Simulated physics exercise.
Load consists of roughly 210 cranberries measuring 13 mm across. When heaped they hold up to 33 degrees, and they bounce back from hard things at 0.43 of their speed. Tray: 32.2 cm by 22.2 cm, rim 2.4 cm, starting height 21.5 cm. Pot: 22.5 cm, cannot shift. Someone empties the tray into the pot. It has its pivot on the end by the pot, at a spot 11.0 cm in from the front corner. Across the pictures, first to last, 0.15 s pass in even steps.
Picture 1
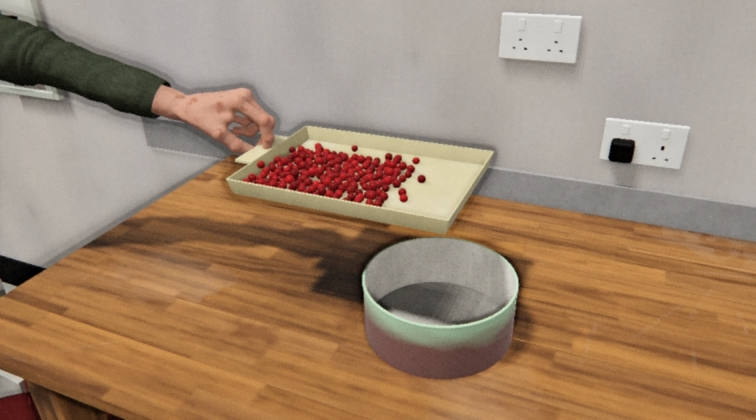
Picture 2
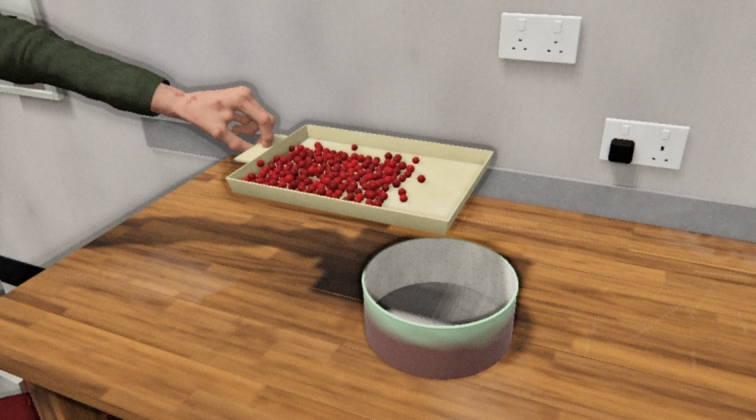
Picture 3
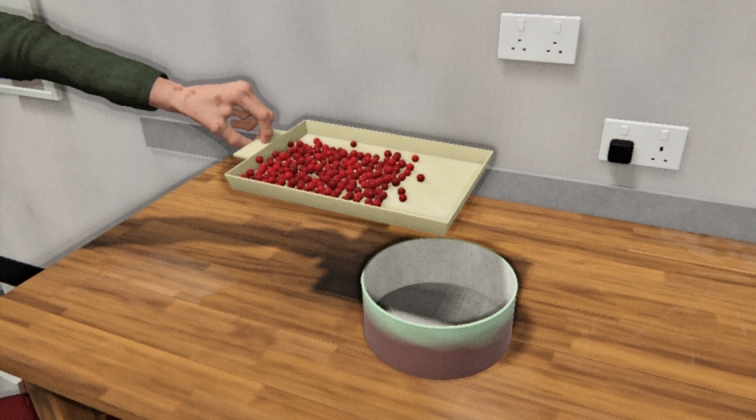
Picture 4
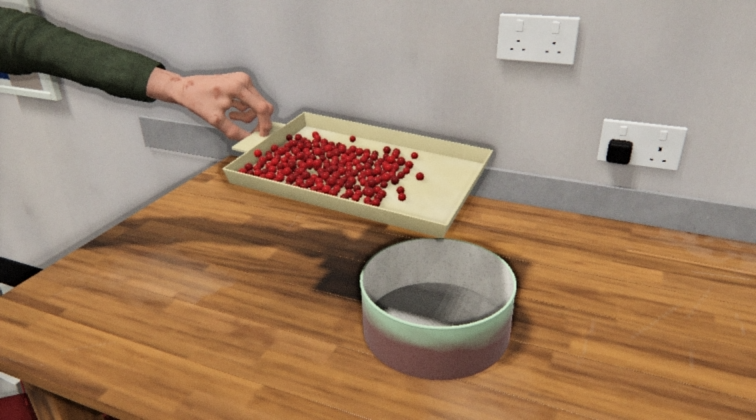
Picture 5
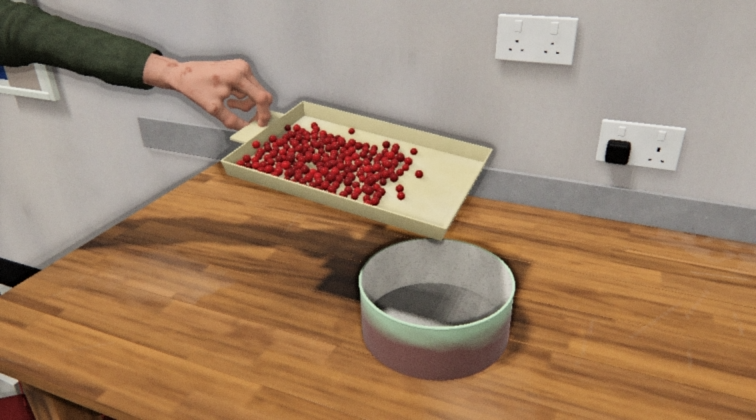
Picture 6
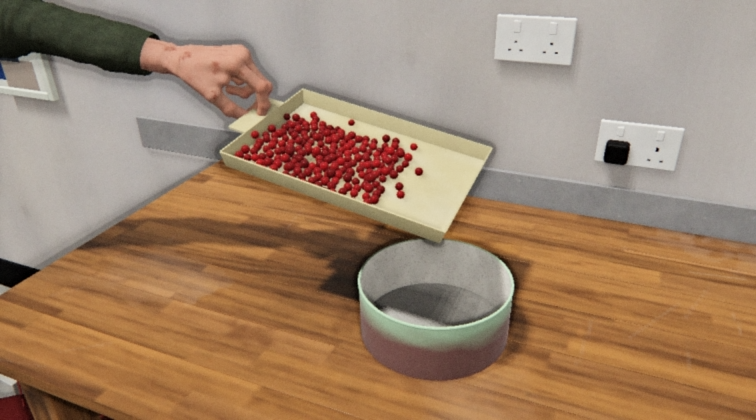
At the start, a hand at the left holds a nearly level cream tray of small red berries above a wooden worktop, beside a round green-and-mauve pot. The hand slowly raises the tray's left end, tilting it gently down toward the pot, while the berries stay clustered toward the left.
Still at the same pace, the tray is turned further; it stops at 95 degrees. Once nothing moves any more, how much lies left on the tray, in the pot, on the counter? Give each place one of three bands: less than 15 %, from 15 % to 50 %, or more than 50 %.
Left on the tray - less than 15 %; pot - more than 50 %; counter - from 15 % to 50 %.
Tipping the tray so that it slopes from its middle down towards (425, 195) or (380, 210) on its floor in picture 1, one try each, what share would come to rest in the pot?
I'd put it at about 30 per cent for the first tilt and about 85 per cent for the second.
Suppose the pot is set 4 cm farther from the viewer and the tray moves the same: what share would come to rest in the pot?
30 per cent.
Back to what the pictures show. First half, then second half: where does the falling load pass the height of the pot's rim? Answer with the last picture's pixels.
First near (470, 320), then at (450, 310).
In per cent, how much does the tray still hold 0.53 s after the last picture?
Around 80 percent.
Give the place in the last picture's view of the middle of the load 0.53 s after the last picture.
Approximately (435, 225) in the last picture.
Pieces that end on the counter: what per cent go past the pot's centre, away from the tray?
Some 100 per cent.
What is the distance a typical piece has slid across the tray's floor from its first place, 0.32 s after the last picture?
Displacement on the tray: Roughly 6 cm.
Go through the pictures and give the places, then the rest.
The first picture shows tray tilt 0 degrees, front corners at (232, 178) and (445, 218); middle of the pieces at (336, 177); pot at (439, 277).
The second picture shows tray tilt 1 degrees, front corners at (231, 177) and (445, 218); middle of the pieces at (336, 176).
The third picture shows tray tilt 2 degrees, front corners at (230, 174) and (445, 220); middle of the pieces at (335, 174).
The fourth picture shows tray tilt 5 degrees, front corners at (228, 168) and (444, 222), lowest corner right front; middle of the pieces at (334, 170).
The fifth picture shows tray tilt 8 degrees, front corners at (227, 160) and (443, 225), lowest corner right front; middle of the pieces at (333, 164).
The sixth picture shows tray tilt 12 degrees, front corners at (225, 151) and (443, 228), lowest corner right front; middle of the pieces at (332, 158); pot at (435, 278).
Then, 0.32 s after the last picture, tilt 53 degrees; the tray holds 100 %, the pot 0 %.
Then, 0.53 s after the last picture, tilt 80 degrees; the tray holds 80 %, the pot 0 %.
Then, 0.86 s after the last picture, tilt 95 degrees; the tray holds 5 %, the pot 55 %.
In the end, tray 0 %, pot 65 %, counter 35 %.
